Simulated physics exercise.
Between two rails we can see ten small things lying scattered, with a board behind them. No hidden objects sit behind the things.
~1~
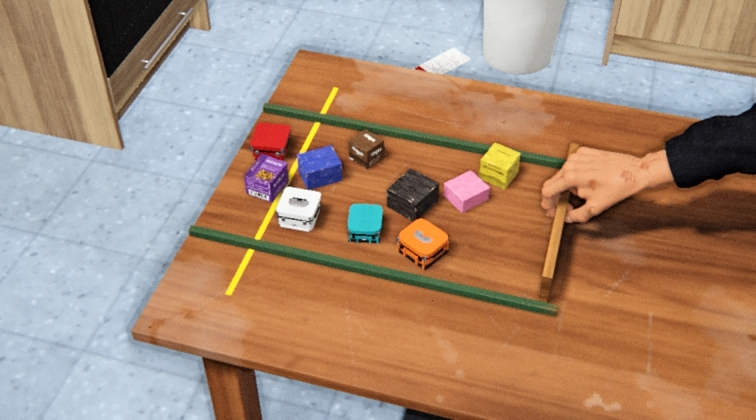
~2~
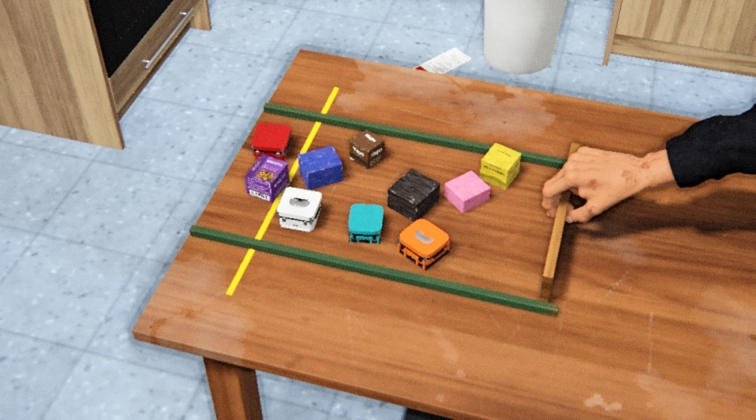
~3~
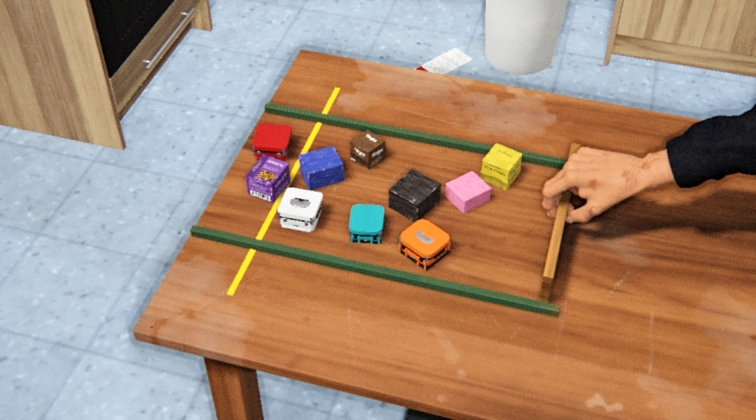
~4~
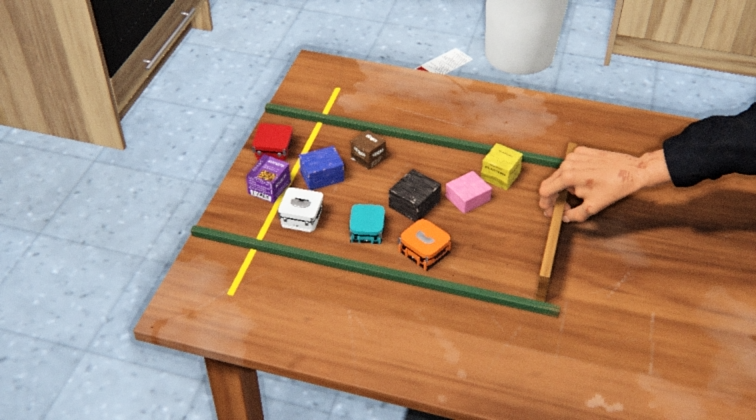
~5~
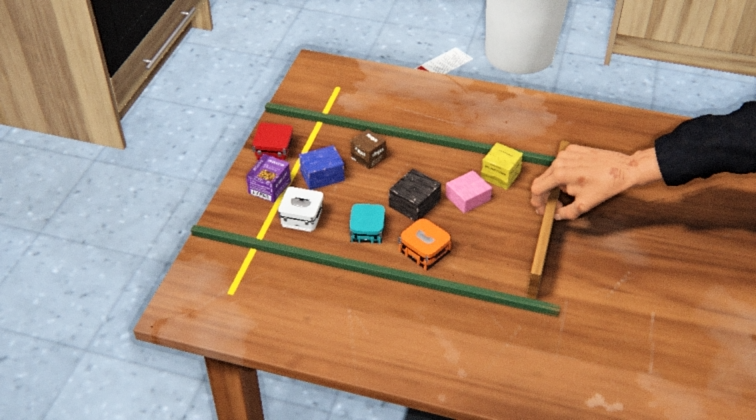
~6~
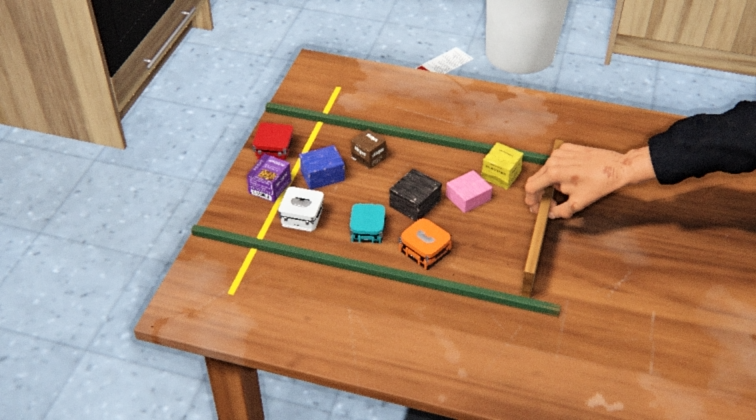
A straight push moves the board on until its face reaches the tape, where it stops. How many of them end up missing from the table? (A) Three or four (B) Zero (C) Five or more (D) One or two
Answer: A.
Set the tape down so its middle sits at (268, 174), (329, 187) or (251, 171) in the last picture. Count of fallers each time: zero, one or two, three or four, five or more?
Place by place: More than four, then none, then five or more.
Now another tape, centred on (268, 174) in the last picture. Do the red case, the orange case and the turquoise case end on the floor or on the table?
In short: Red case gone, orange case safe, turquoise case gone.
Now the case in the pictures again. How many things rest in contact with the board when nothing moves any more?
4 of them.
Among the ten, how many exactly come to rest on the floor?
That would be exactly 3.
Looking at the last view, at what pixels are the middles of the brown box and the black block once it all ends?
In the last view, the middles sit near (268, 130) and near (268, 177).
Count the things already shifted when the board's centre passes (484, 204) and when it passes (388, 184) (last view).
Up to then 2, and up to the other point 7.
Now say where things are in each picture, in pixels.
The first picture shows red case (271, 143); purple box (267, 178); blue block (320, 168); board (559, 220); tape (288, 179).
The second picture shows purple box (268, 178); board (560, 220).
The third picture shows blue block (321, 168); white case (301, 210).
The fourth picture shows red case (273, 143); yellow box (502, 167).
The fifth picture shows purple box (269, 178); pink block (469, 192).
The sixth picture shows red case (274, 142); purple box (269, 178); blue block (322, 167); board (543, 216); tape (291, 179).
Soon after, none off yet; red case at rest near (274, 142); purple box at rest near (269, 178); blue block at rest near (322, 167).
Then, none off yet; red case moved a little near (268, 137); purple box moved about its own width near (246, 170); blue block moved about its own width near (279, 159).
At rest, the number that fall off is three or four; fallen, white case, purple box and red case.
